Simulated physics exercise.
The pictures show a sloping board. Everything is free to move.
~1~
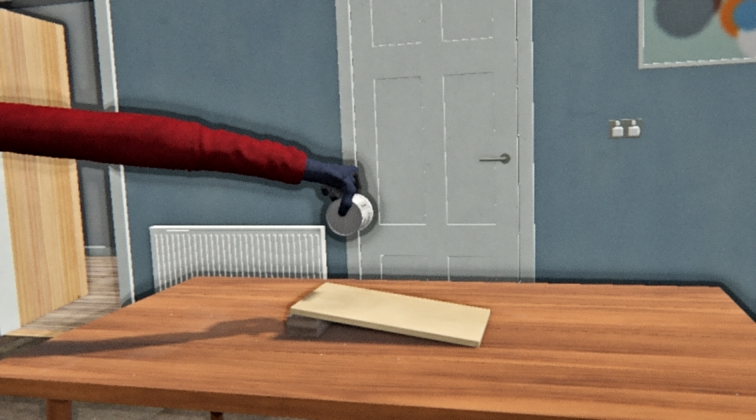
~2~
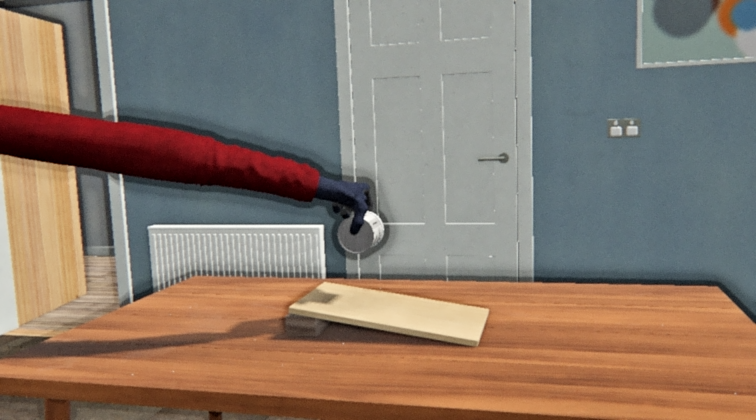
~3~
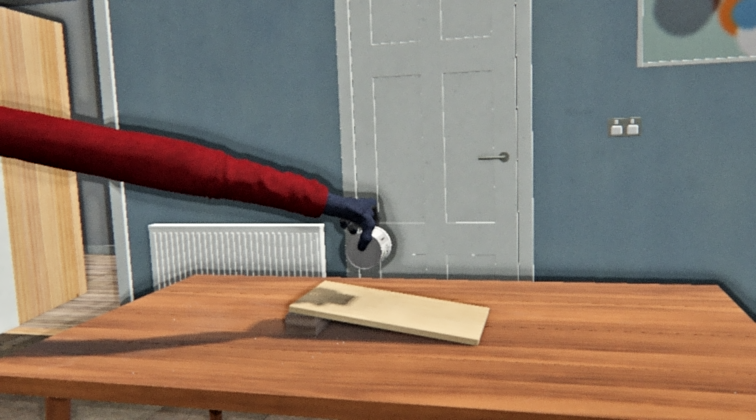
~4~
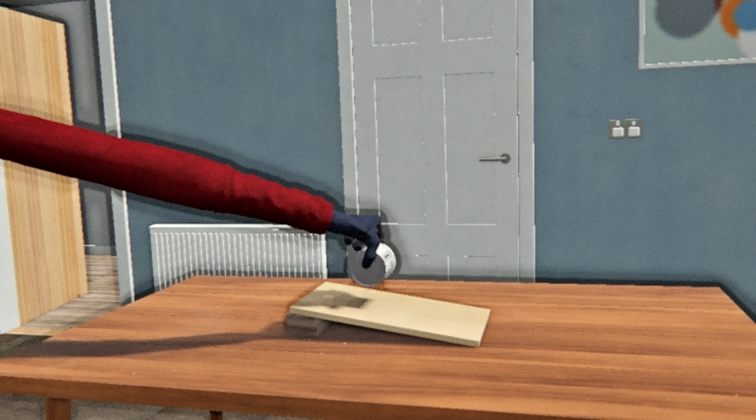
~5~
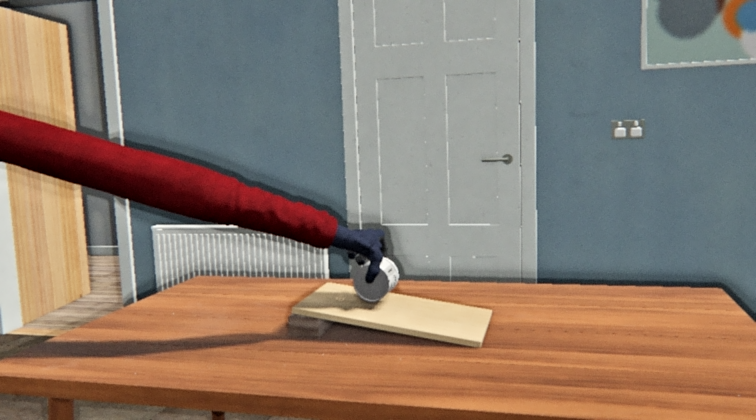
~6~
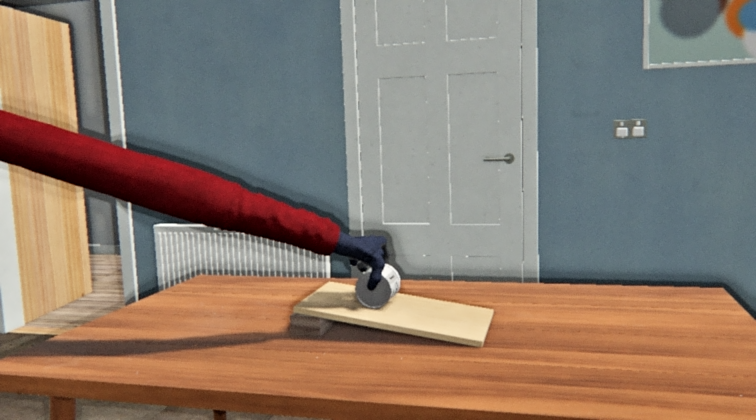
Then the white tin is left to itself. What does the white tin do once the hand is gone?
As it turns out, it slides or rolls down.
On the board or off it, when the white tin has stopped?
It leaves the board.
Then, 0.90 s on from there, white tin now off the board.
Then, 1.60 s on from there, things are still on the move.
Then, 2.20 s on from there, as before.
In the end, off the board, white tin. The white tin runs down the board.
